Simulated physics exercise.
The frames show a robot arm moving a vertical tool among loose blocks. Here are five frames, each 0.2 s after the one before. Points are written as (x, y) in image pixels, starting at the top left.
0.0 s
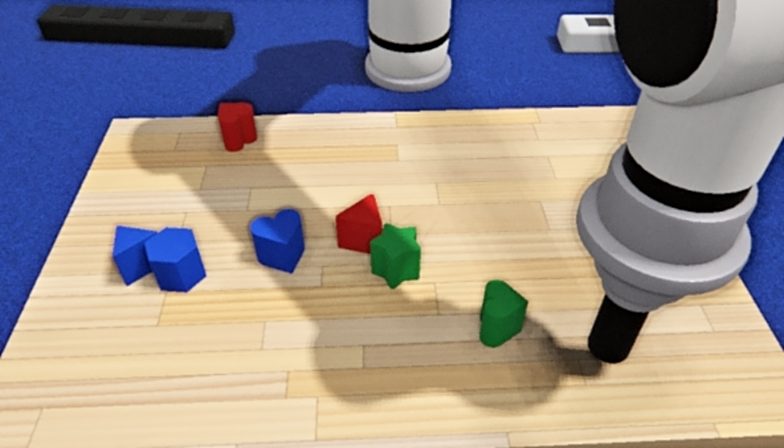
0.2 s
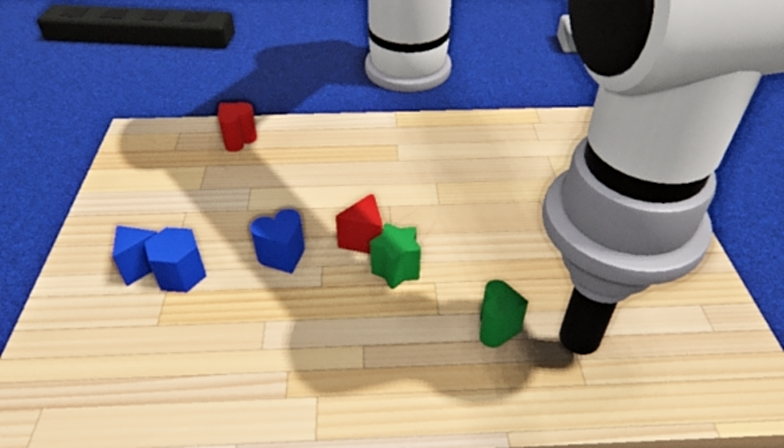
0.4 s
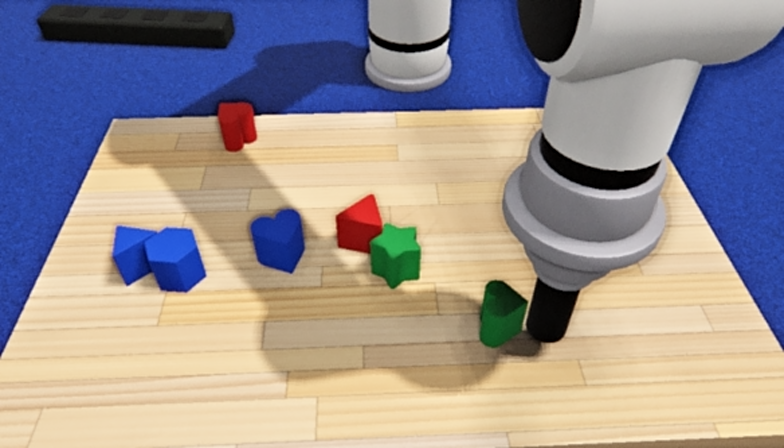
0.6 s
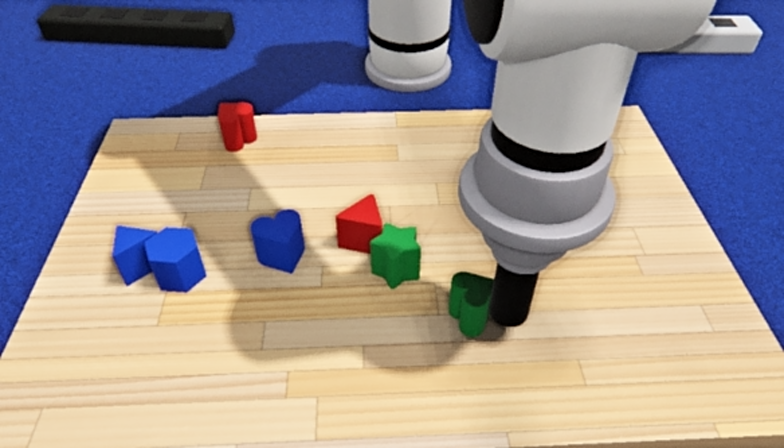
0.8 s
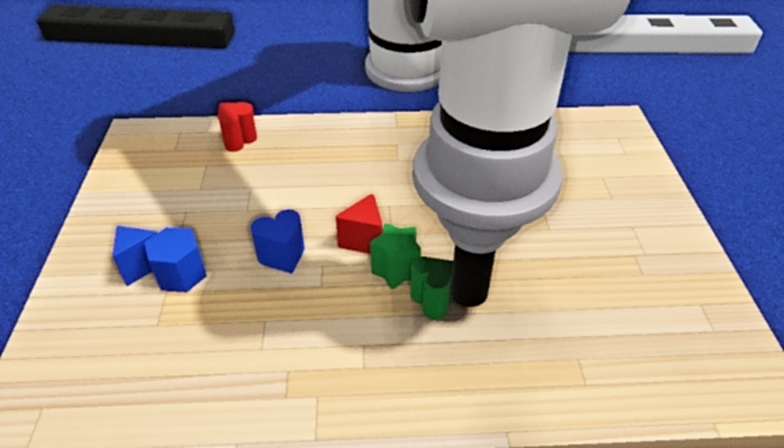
On a light wooden board, a robot arm moved its black tool leftward to a green heart-shaped block, then pushed the block left and slightly away, up close to a green star.
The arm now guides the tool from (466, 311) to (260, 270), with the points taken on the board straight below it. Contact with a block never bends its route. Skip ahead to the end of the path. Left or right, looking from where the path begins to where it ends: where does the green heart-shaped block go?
Sideways, to the left.
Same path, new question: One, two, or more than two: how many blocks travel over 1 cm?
The number is three or more.
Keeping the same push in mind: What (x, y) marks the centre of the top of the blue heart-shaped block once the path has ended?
At pixel (253, 213).
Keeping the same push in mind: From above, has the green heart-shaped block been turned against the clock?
Answer: Yes.
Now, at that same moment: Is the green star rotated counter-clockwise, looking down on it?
I expect not.
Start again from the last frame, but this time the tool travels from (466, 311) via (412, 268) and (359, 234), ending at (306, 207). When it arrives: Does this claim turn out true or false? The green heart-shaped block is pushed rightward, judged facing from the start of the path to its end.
False - the claim does not hold.
The first path, step by step. One third of the way, tool at (394, 279); red three-sided block at (361, 207); green star at (385, 231), turned 45° clockwise; green heart-shaped block at (359, 257).
Two thirds of the way, tool at (323, 265); blue heart-shaped block at (266, 221), turned 35° clockwise; red three-sided block at (361, 207); green star at (385, 231), turned 45° clockwise; green heart-shaped block at (287, 246).
At the end, tool at (256, 252); blue heart-shaped block at (253, 213), turned 70° clockwise; red three-sided block at (361, 207); green star at (385, 231), turned 45° clockwise; green heart-shaped block at (218, 241), turned 20° anticlockwise.
